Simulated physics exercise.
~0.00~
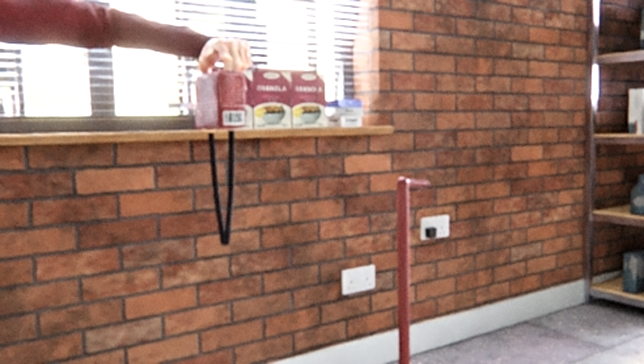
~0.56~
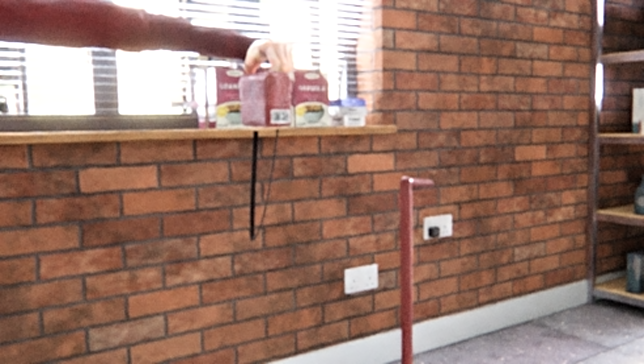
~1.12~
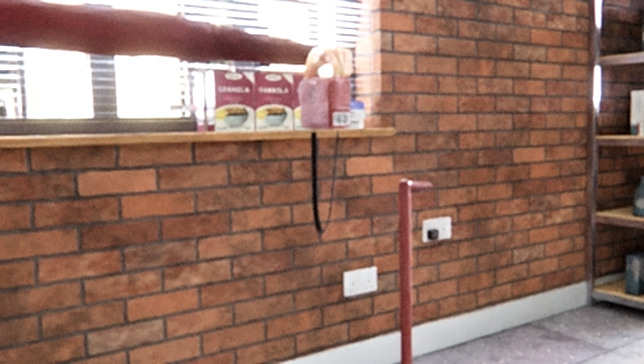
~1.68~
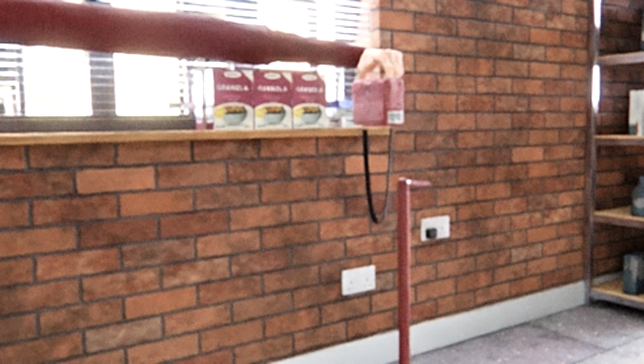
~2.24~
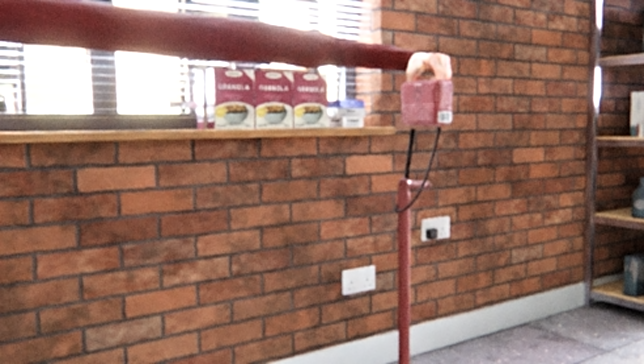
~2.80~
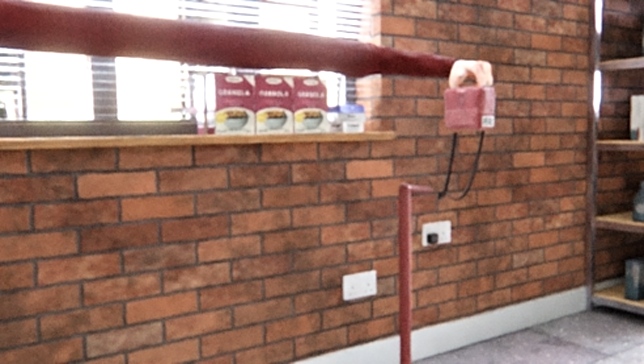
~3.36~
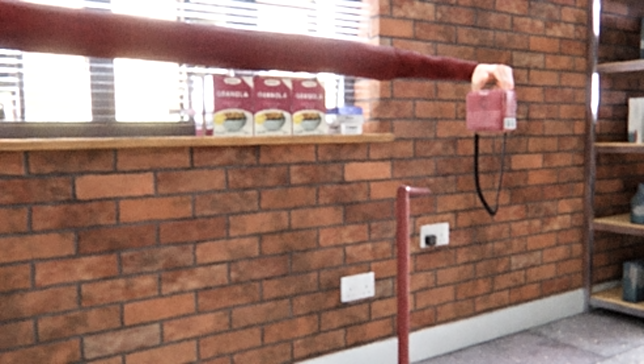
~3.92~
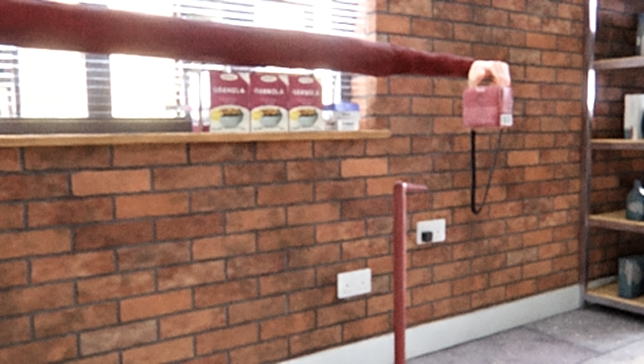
The video shows a hand on a long red arm carrying a red pouch with a dangling dark loop rightward from a windowsill with boxes, past a hooked red post before a brick wall, and the pouch passes clear, ending held still beyond the post.
